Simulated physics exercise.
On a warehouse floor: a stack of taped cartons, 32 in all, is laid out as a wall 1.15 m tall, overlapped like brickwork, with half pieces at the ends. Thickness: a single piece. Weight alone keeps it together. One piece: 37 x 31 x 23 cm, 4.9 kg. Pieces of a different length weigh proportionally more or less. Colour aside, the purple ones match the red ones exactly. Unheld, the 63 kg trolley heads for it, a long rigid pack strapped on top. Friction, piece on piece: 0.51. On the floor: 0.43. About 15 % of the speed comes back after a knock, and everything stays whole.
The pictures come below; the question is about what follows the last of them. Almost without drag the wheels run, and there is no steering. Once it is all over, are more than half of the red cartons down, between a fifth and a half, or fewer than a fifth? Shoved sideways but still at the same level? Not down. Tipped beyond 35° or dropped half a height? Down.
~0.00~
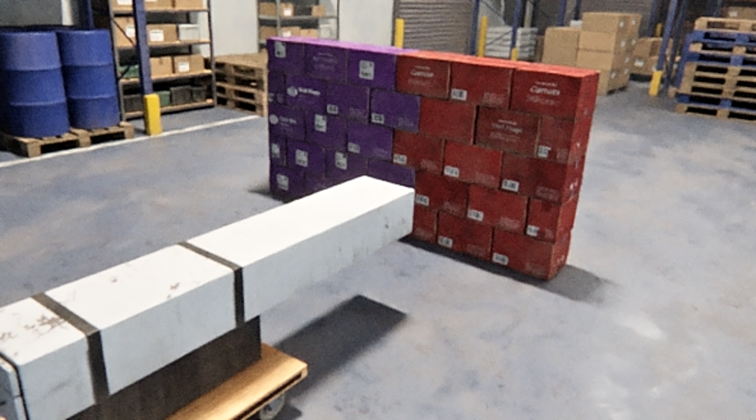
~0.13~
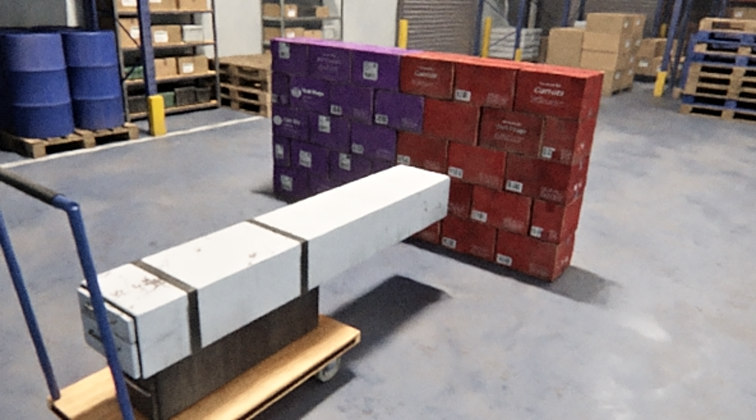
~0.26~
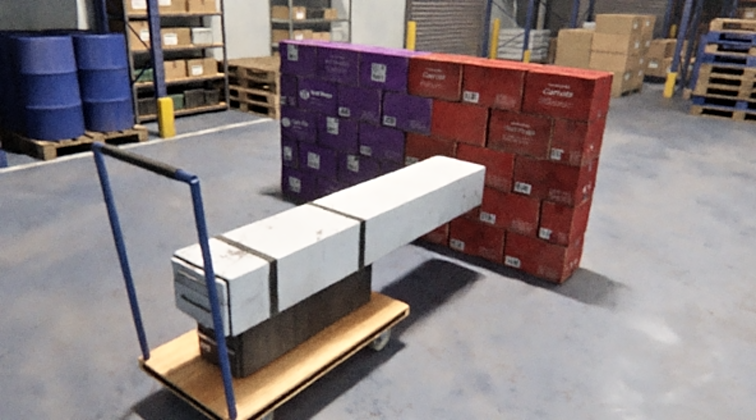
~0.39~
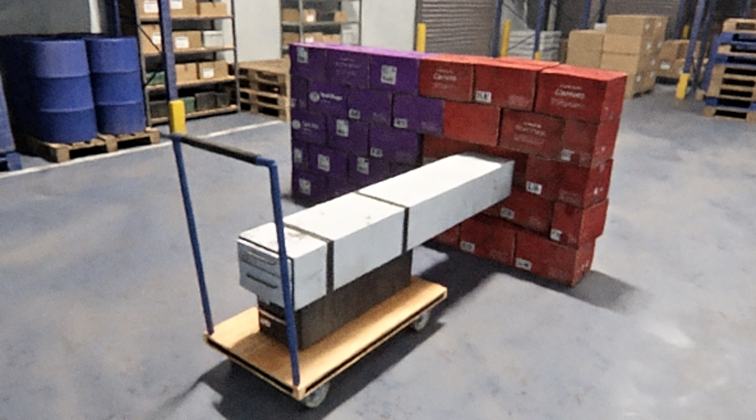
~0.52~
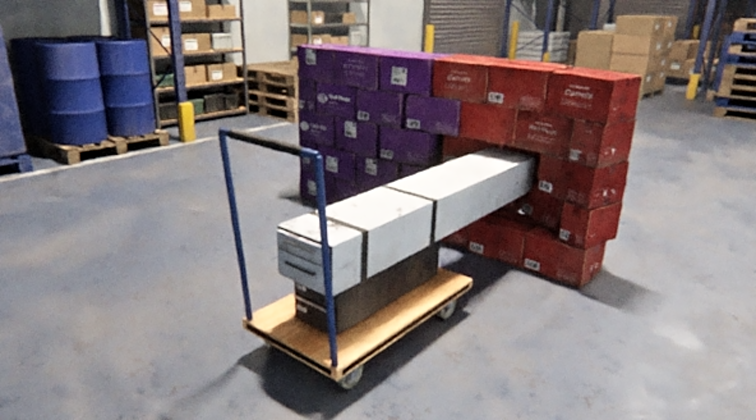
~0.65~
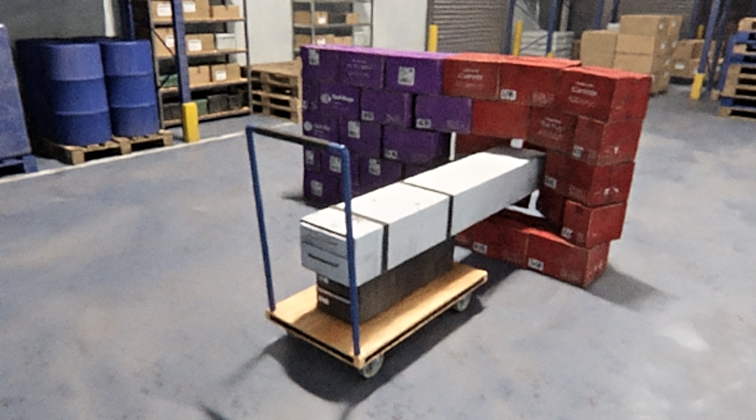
Of the red cartons, more than half end down.
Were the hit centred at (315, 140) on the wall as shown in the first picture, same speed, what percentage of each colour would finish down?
That would leave purple at 80 % and red at 10 %.
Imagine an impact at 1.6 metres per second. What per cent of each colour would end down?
The purple would finish 0 in a hundred down, the red 0 in a hundred.
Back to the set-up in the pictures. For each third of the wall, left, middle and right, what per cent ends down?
The thirds come out at 0 on the left, 60 in the middle and 70 on the right, in per cent.
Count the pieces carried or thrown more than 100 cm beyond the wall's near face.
Estimate: Close to 8 pieces.
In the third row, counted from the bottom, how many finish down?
Down at the end: 3.
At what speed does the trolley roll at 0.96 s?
Its speed is around 0.5 m/s.
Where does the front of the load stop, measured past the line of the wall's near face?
Rest position: Approx. 90 centimetres beyond.
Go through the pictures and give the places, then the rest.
In the first picture (each place is the centre of the face we see best; the camera pans a little), load (407, 206) 73 cm short of the wall; top red carton (421, 76); top purple carton (284, 57); all as stacked.
The second picture shows load (444, 192) 43 cm short of the wall; top red carton (425, 77).
The third picture shows load (480, 180) 13 cm short of the wall; top red carton (433, 79).
The fourth picture shows load (509, 173) 11 cm into the wall's line; top red carton (444, 80); 7 have shifted.
The fifth picture shows load (531, 169) 27 cm into the wall's line; top red carton (459, 81) moved 6 cm; 17 have shifted.
The sixth picture shows load (542, 166) 38 cm into the wall's line; top red carton (470, 79) moved 14 cm; top purple carton (318, 64); 17 have shifted.
By 0.96 s, load 56 cm past the wall's line, still rolling; 2 of the 15 red cartons down (2 of 32 in all colours); top red carton tilted 11°.
By 1.36 s, load 73 cm past the wall's line, still rolling; 11 of the 15 red cartons down (11 of 32 in all colours); top red carton tilted 33°, 15 cm lower.
By 1.86 s, load 88 cm past the wall's line, still rolling; 11 of the 15 red cartons down (13 of 32 in all colours); top red carton on its side.
When it is over (2.7 s), load 91 cm past the wall's line, stopped; 11 of the 15 red cartons down (13 of 32 in all colours); top red carton on its side; top purple carton unmoved. That is 73 per cent. In pixels of the last frame, middles, top red carton near (478, 167), top purple carton near (333, 63).
